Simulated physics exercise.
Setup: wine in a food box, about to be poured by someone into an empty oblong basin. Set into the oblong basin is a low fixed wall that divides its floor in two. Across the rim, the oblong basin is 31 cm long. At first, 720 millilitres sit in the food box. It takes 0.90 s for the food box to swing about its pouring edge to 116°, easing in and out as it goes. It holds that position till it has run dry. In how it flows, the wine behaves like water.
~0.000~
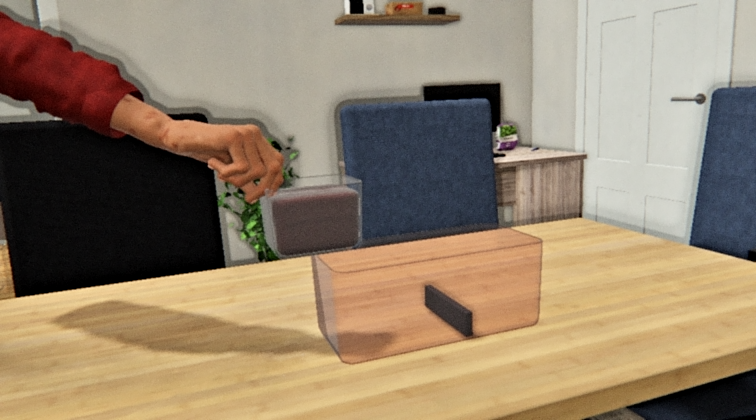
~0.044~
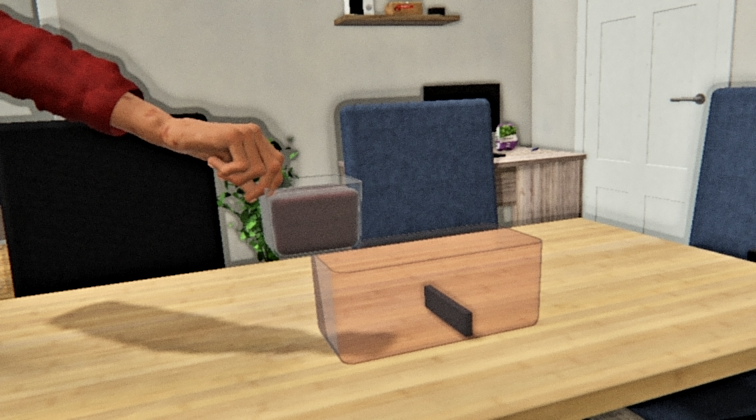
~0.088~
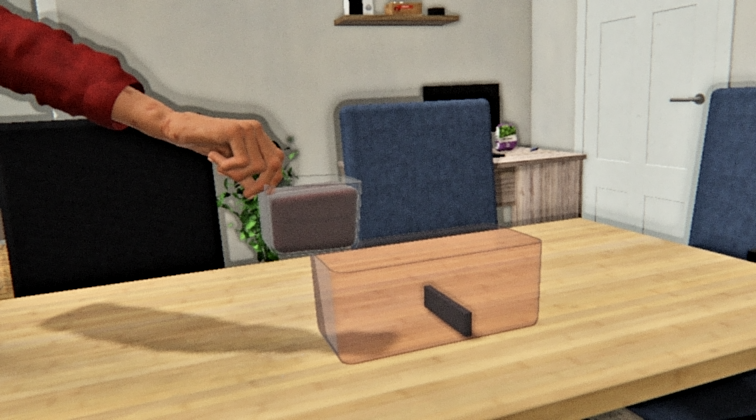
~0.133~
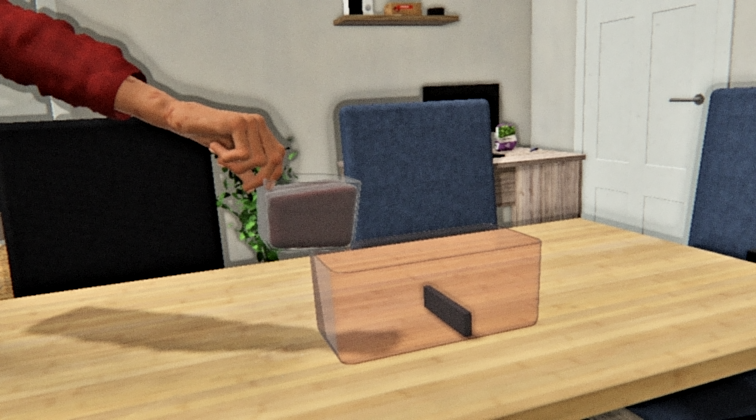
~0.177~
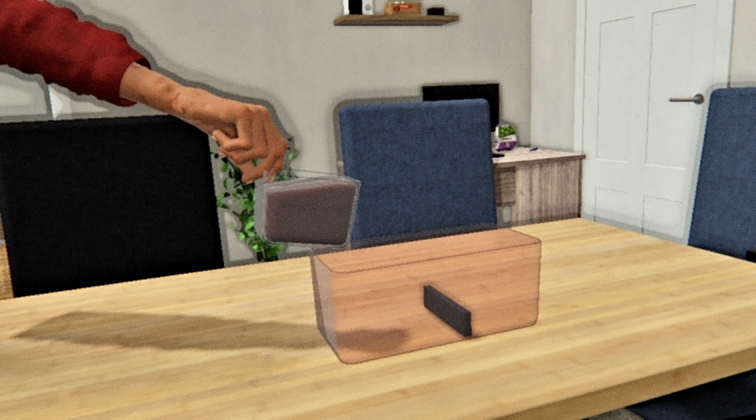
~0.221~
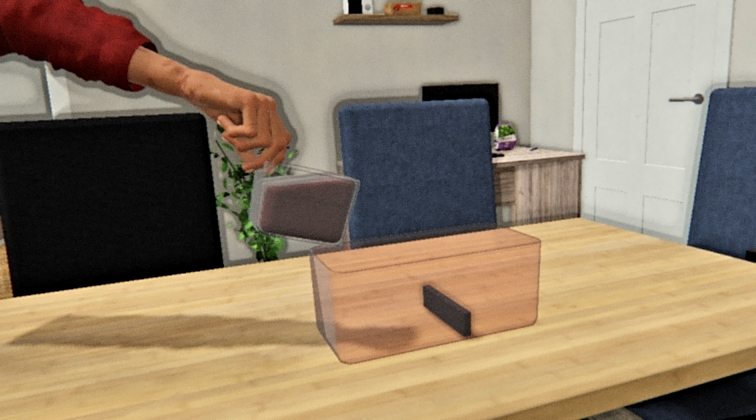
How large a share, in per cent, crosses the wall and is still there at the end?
A share of about 26 per cent.
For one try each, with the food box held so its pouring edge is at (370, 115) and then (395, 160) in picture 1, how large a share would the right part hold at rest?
Some 65 and 75 per cent, in that order.
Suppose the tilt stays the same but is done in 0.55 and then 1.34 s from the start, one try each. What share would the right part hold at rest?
Result: 25 per cent, then 15 per cent.
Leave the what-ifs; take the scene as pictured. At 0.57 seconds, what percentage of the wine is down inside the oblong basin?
Estimate - around 10 in a hundred parts.
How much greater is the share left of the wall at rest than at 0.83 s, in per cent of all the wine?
Roughly 10 per cent.
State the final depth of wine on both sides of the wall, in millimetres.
Roughly 22 mm on the left side and 12 mm on the right side.
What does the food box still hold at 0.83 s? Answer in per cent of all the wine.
About 5 percent.
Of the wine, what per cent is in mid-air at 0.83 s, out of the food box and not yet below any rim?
Estimate: About 12 in a hundred.
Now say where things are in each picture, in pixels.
Tilt 0°; pouring edge (352, 180); surface from (265, 196) to (350, 188); the oblong basin's rim runs from (321, 261) to (518, 233); the wall's top is at (447, 299), in the first picture.
Tilt 1°; pouring edge (352, 180); surface from (265, 196) to (350, 187), in the second picture.
Tilt 3°; pouring edge (351, 180); surface from (264, 195) to (349, 185), in the third picture.
Tilt 6°; pouring edge (351, 180); surface from (262, 194) to (348, 182), in the fourth picture.
Tilt 11°; pouring edge (351, 180); surface from (261, 190) to (348, 180), in the fifth picture.
Tilt 16°; pouring edge (350, 180); surface from (259, 184) to (348, 176), in the sixth picture.
Then, 0.57 s in, the tilt is 83° and 54 per cent is still to pour, 11 is left of the wall and 0 right of it.
Then, 0.83 s in, the tilt is 114° and 5 per cent is still to pour, 64 is left of the wall and 18 right of it.
Then, 1.11 s in, the tilt is 116° and 0 per cent is still to pour, 80 is left of the wall and 19 right of it.
Then, 1.40 s in, the tilt is 116° and 0 per cent is still to pour, 74 is left of the wall and 25 right of it.
Finally, 73 per cent lies left of the wall, 26 right of it and 1 outside.
